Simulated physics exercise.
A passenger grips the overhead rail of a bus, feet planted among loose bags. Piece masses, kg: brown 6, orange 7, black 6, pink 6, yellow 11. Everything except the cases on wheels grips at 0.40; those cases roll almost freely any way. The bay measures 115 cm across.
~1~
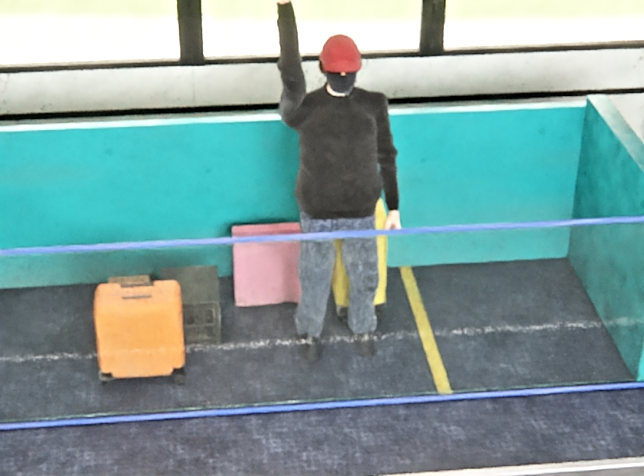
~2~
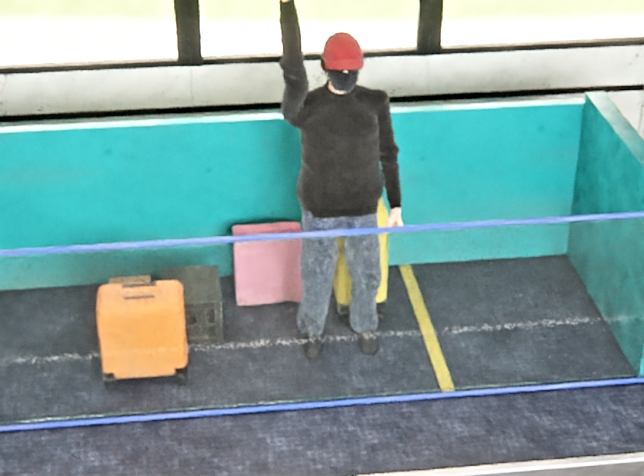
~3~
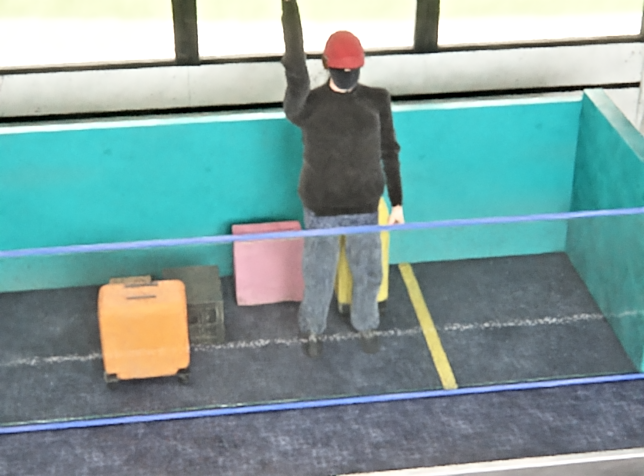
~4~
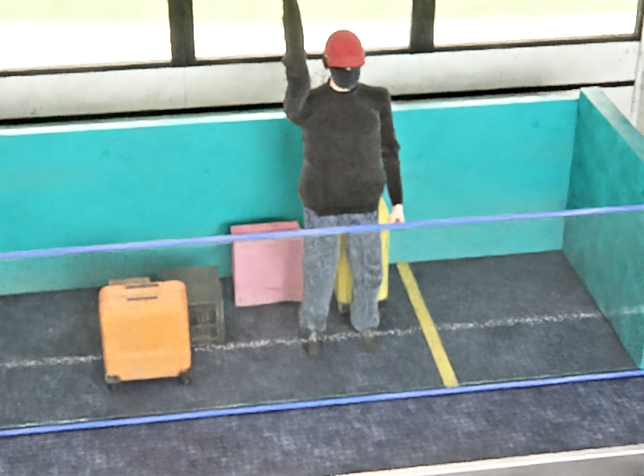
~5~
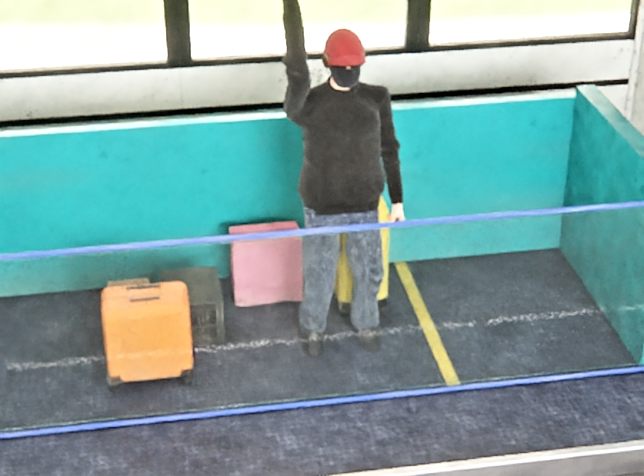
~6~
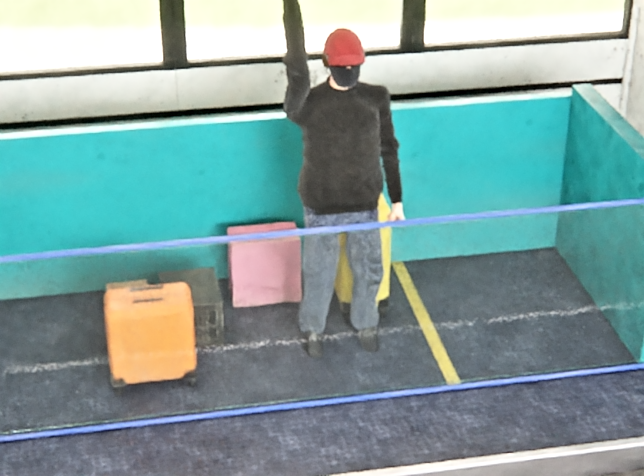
Orange wheeled case creeping slightly right in front of a black crate, while a person in a red cap stands with one arm raised.
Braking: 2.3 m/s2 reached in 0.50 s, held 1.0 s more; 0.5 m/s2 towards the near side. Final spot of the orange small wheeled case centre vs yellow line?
Centre past the yellow line.
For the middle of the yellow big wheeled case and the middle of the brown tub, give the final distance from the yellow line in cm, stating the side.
Result: Yellow big wheeled case = 80 cm past, brown tub = 150 cm short.
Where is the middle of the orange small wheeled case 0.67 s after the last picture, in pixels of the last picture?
Roughly (273, 339).
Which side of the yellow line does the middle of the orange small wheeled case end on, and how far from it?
Some 70 cm past it.
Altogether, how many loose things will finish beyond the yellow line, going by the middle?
In all, 2.
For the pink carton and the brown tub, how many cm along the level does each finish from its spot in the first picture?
The pink carton finishes 0 off, while the brown tub finishes 0 off.
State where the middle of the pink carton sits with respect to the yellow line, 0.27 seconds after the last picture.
It sits around 75 cm short of the mark.
Then, 0.27 s after the last picture the orange small wheeled case is 124 cm short of the yellow line, tilted 0°, near (177, 338) in the last picture's view.
Then, 0.67 s after the last picture the orange small wheeled case is 82 cm short of the yellow line, tilted 0°, near (273, 339) in the last picture's view.
Then, 1.17 s after the last picture the orange small wheeled case is 9 cm past the yellow line, tilted 0°, near (468, 325) in the last picture's view; the black crate 115 cm short of the yellow line, tilted 0°.
In the final state, brown tub stops short of the yellow line; orange small wheeled case crosses the yellow line; black crate stops short of the yellow line; pink carton stops short of the yellow line; yellow big wheeled case crosses the yellow line.
